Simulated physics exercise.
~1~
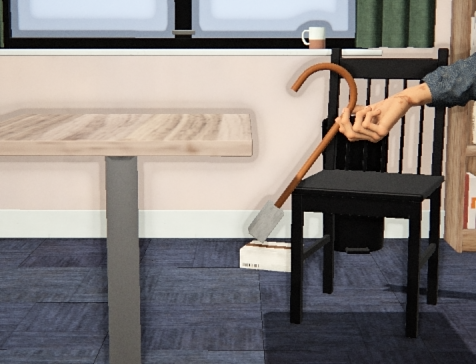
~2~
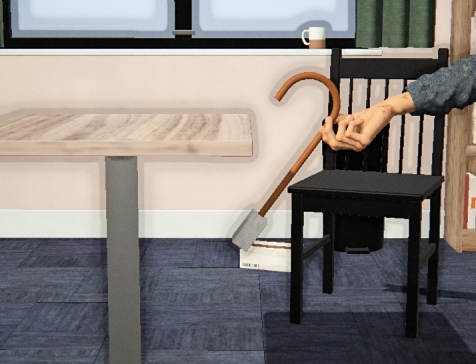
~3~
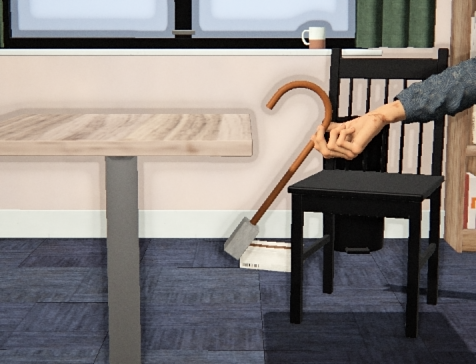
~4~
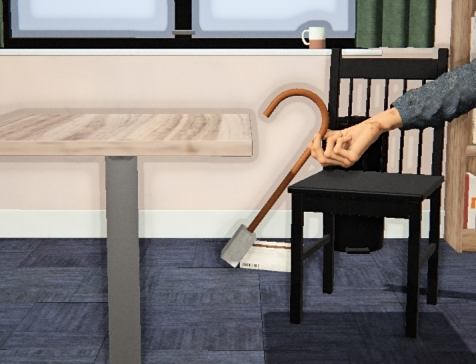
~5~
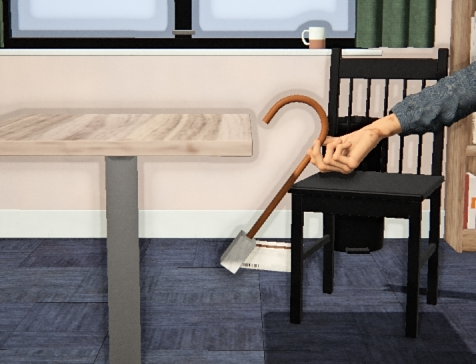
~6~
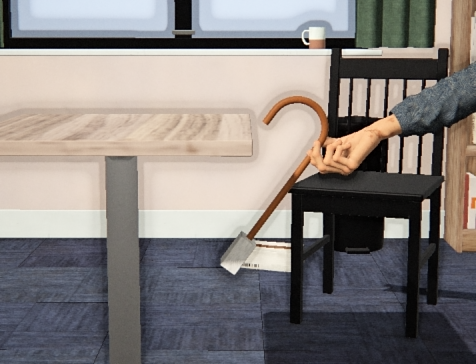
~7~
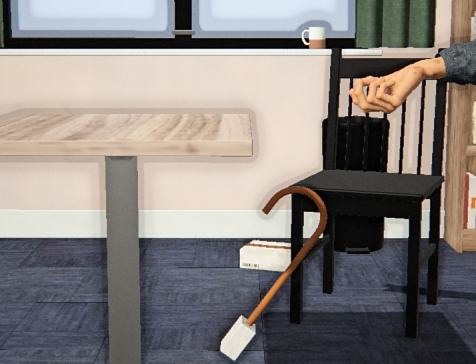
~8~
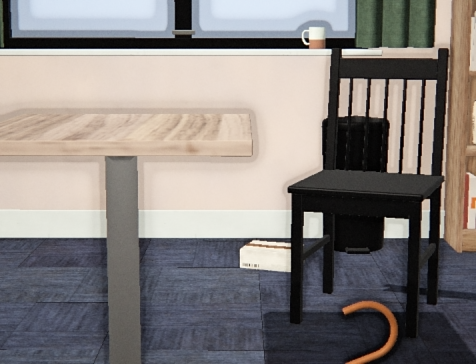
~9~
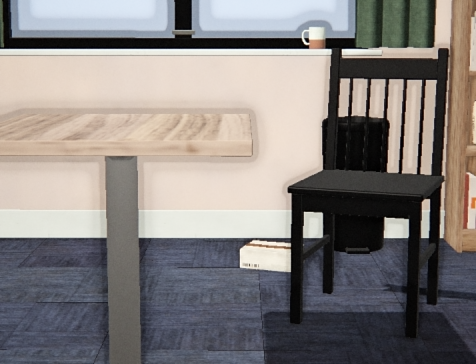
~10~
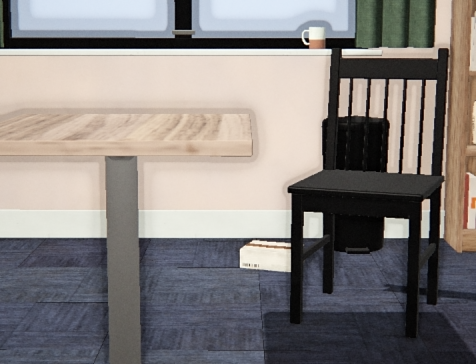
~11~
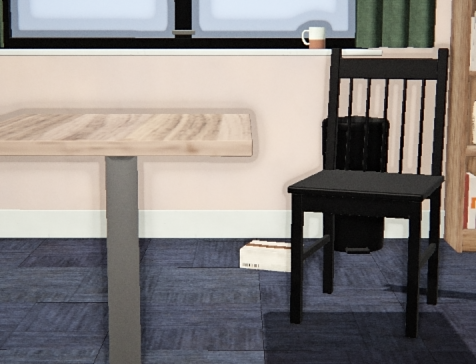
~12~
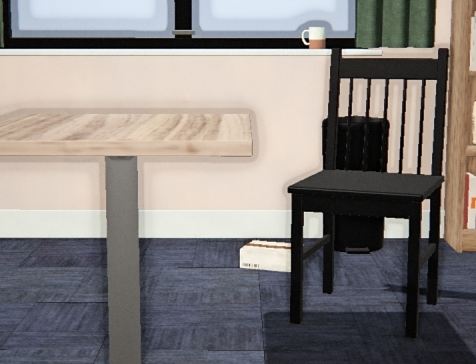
A cane-like object with a curved brown handle and a pale, blocky end hangs at a slant from a hand between a wooden table and a black chair. The hand shifts it slightly left and down, bringing its hook close to the table's right end, then holds it nearly still. The fingers let go and the hand draws back to the right. Without catching on the table, the object drops, tilting as it falls toward the floor in front of the chair. It slides out of view at the bottom, leaving the table and chair unmoved.
